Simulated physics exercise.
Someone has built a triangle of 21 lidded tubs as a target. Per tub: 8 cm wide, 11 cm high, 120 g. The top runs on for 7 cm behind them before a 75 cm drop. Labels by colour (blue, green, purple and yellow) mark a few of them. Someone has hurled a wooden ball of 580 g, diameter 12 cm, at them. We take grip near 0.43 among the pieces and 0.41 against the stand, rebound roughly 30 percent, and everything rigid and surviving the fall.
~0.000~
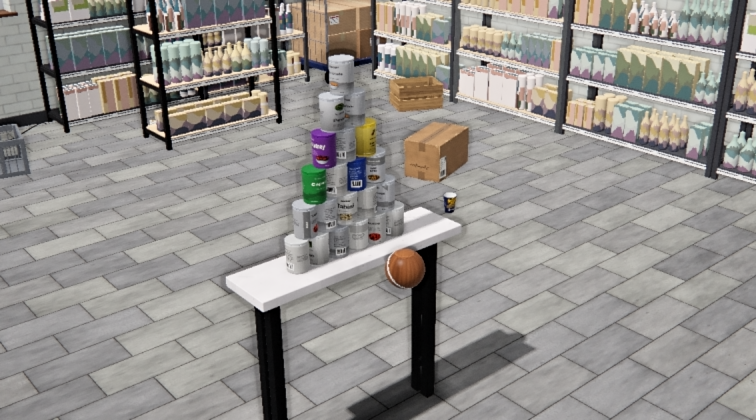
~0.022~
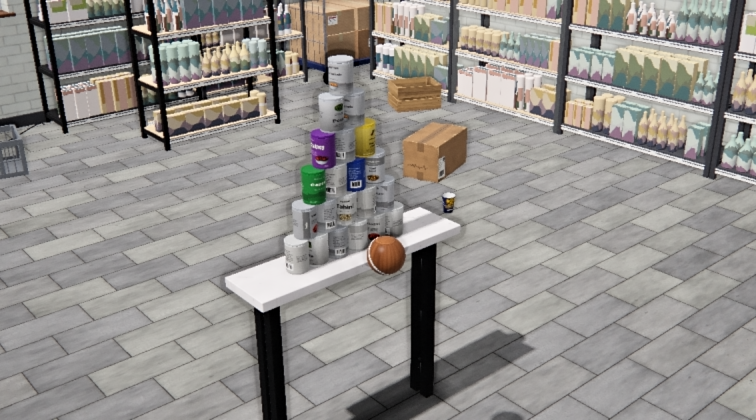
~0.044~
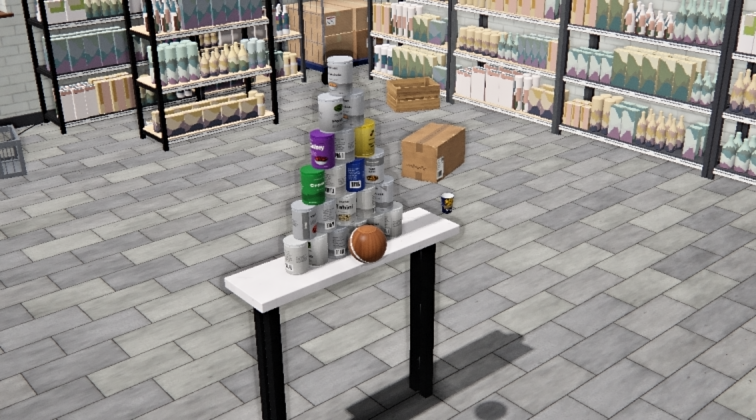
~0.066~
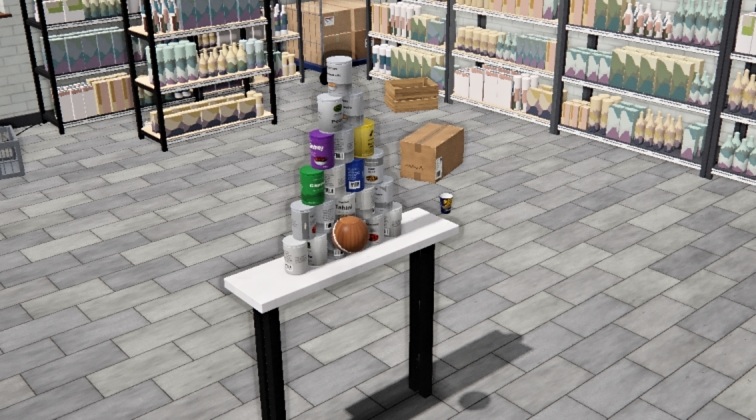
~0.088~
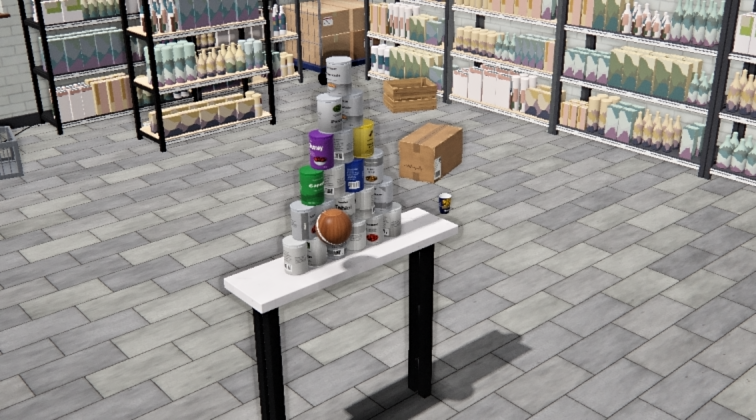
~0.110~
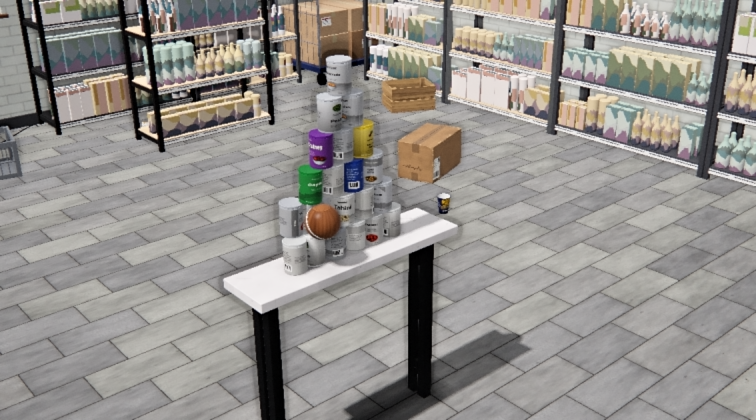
A brown ball with a pale stripe moves leftward and slightly upward across the front of a white table with black legs, seen from above in a grey-tiled store lined with stocked shelves. On the table stands a tall stack of mostly grey tubs, with green, purple, blue and yellow ones among them. The ball reaches the stack's lower left and slows, a few tubs shifting slightly as the camera drifts a little.
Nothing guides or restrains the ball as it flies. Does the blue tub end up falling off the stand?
No, still there.
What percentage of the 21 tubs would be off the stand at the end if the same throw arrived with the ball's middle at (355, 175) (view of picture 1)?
Then it would be 50 %.
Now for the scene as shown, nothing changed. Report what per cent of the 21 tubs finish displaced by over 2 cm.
35 in a hundred.
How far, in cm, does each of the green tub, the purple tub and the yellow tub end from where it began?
The green one ends 135 cm from where it began, the purple one 125 cm, and the yellow one 0 cm.
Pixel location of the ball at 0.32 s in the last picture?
My estimate is roughly (279, 205).
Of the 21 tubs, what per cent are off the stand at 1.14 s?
It's 35 percent at that point.
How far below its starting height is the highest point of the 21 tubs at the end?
Roughly 12 cm.
By 0.32 s, ball still moving; 1 of the 21 tubs off the stand; blue tub unmoved; green tub tilted 58°, 8 cm lower.
By 0.66 s, ball still moving; 5 of the 21 tubs off the stand; blue tub unmoved; purple tub upside down.
By 1.14 s, ball still moving; 7 of the 21 tubs off the stand; blue tub unmoved; green tub on its side.
When it is over (1.4 s), ball rolling away; 7 of the 21 tubs off the stand; blue tub unmoved; green tub on its side; purple tub on its side. In pixels of the last frame, middles, blue tub near (352, 173), green tub near (137, 365).
